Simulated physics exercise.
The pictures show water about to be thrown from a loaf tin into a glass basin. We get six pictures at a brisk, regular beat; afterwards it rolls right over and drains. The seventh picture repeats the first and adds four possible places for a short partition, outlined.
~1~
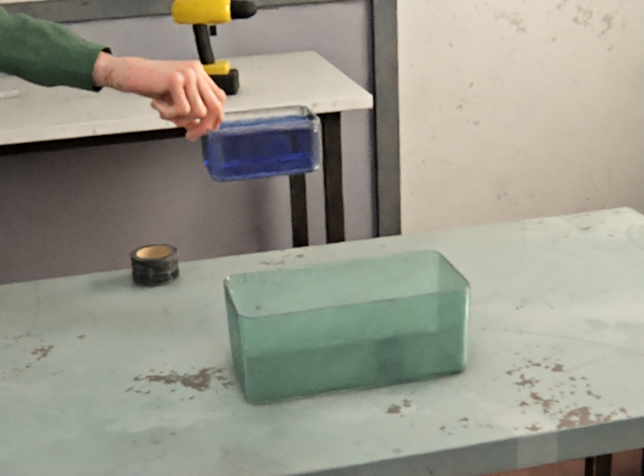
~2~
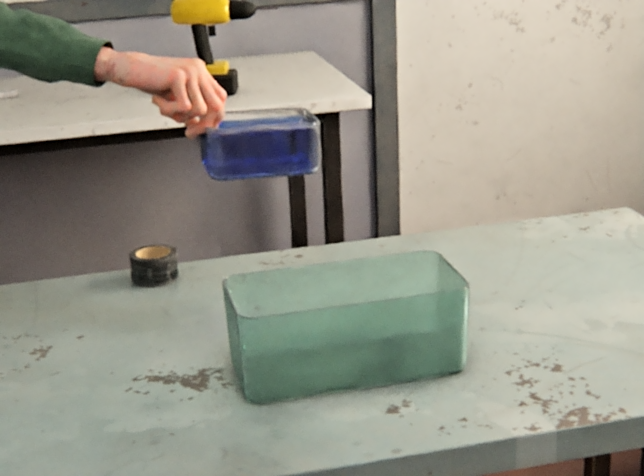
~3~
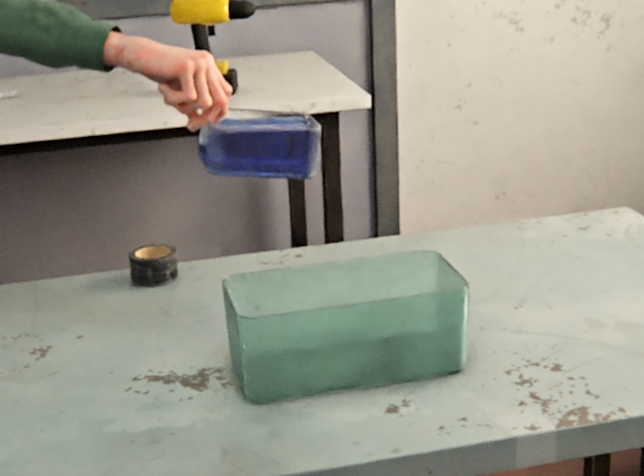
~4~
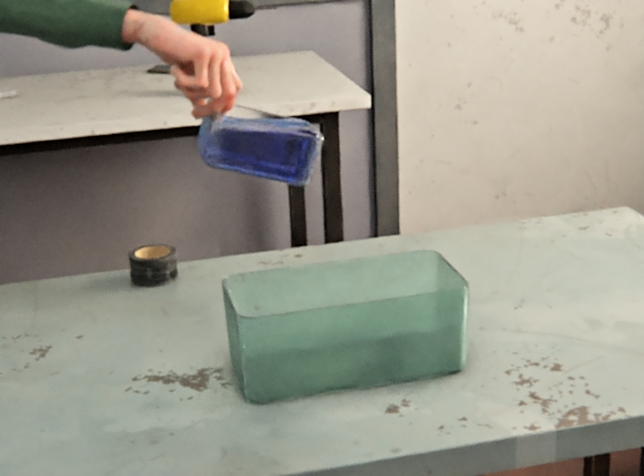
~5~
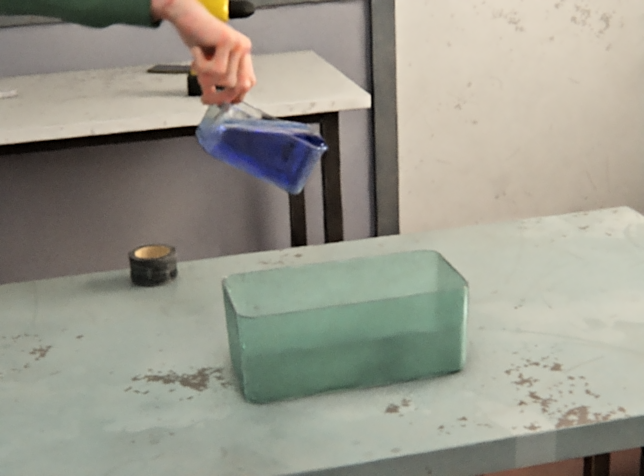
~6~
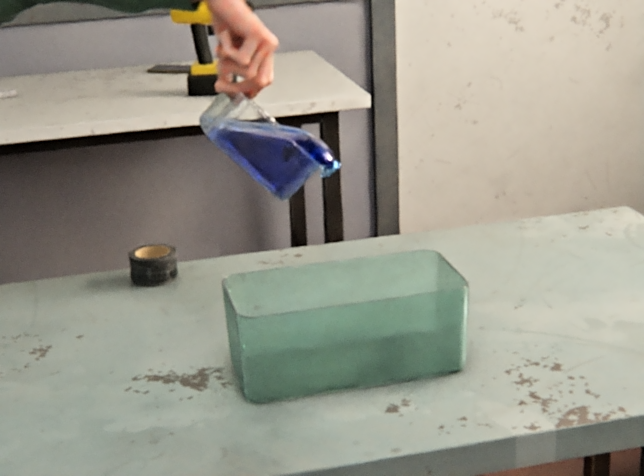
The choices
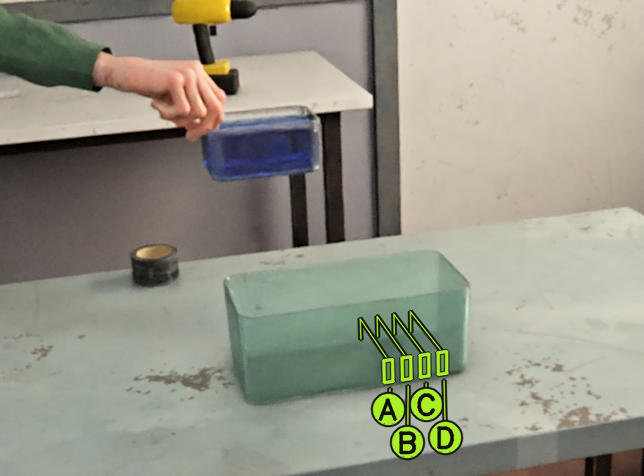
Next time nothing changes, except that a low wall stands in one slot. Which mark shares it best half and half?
A.
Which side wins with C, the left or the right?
The left side.
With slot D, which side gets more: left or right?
The left one.
In lime, A at (390, 388); B at (408, 385); C at (426, 383); D at (444, 380).
With A, about 52 % ends left of the wall and 44 % right of it; 4 % is lost outside.
With B, about 76 % ends left of the wall and 19 % right of it; 5 % is lost outside.
With C, about 79 % ends left of the wall and 16 % right of it; 5 % is lost outside.
With D, about 78 % ends left of the wall and 13 % right of it; 9 % is lost outside.
